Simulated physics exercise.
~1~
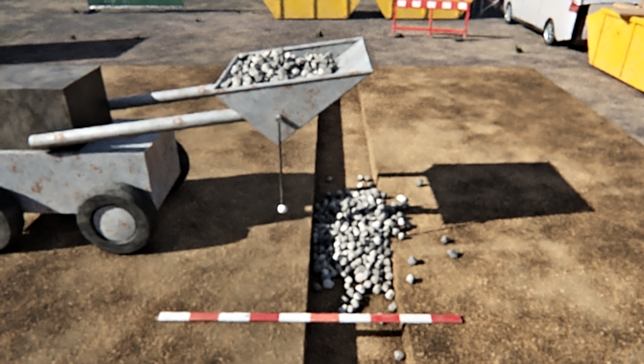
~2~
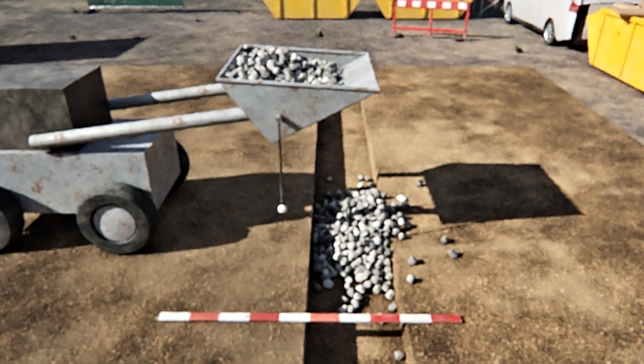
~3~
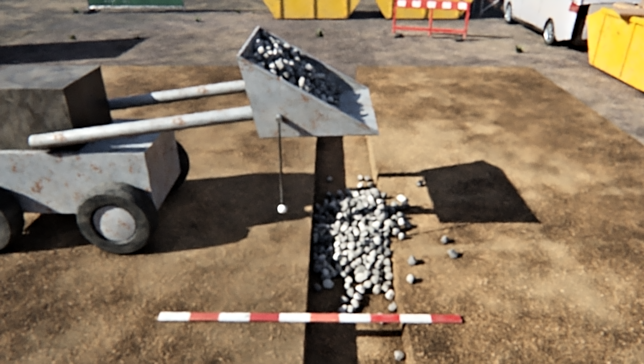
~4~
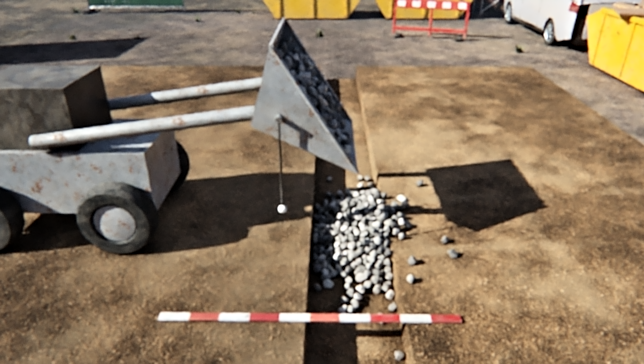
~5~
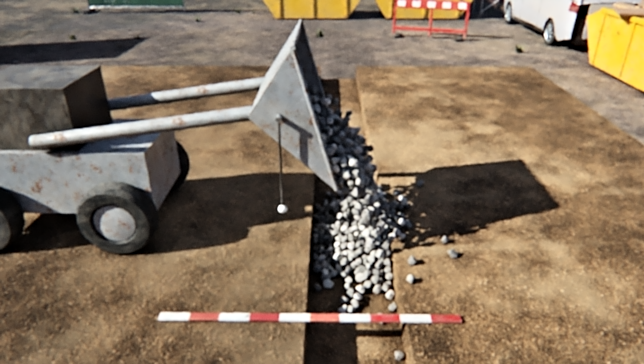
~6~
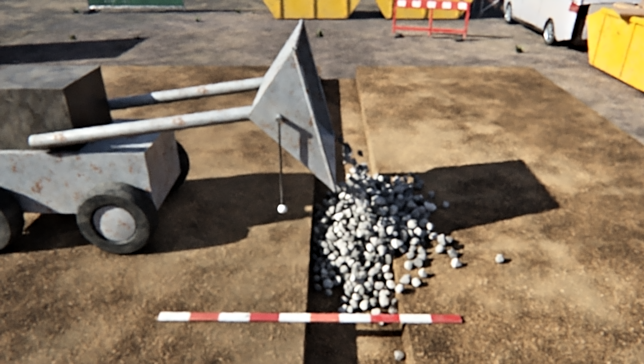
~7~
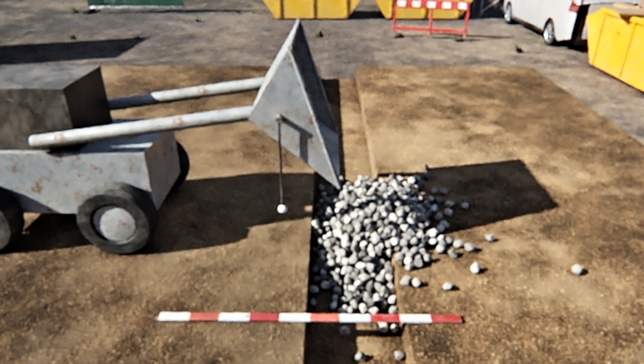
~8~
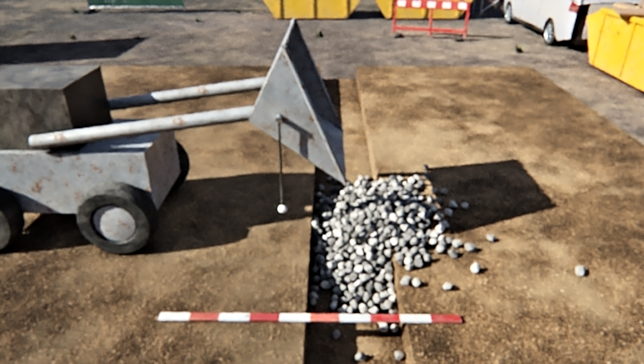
The grey loader bucket tips forward and pours its stones over the pile in the trench.
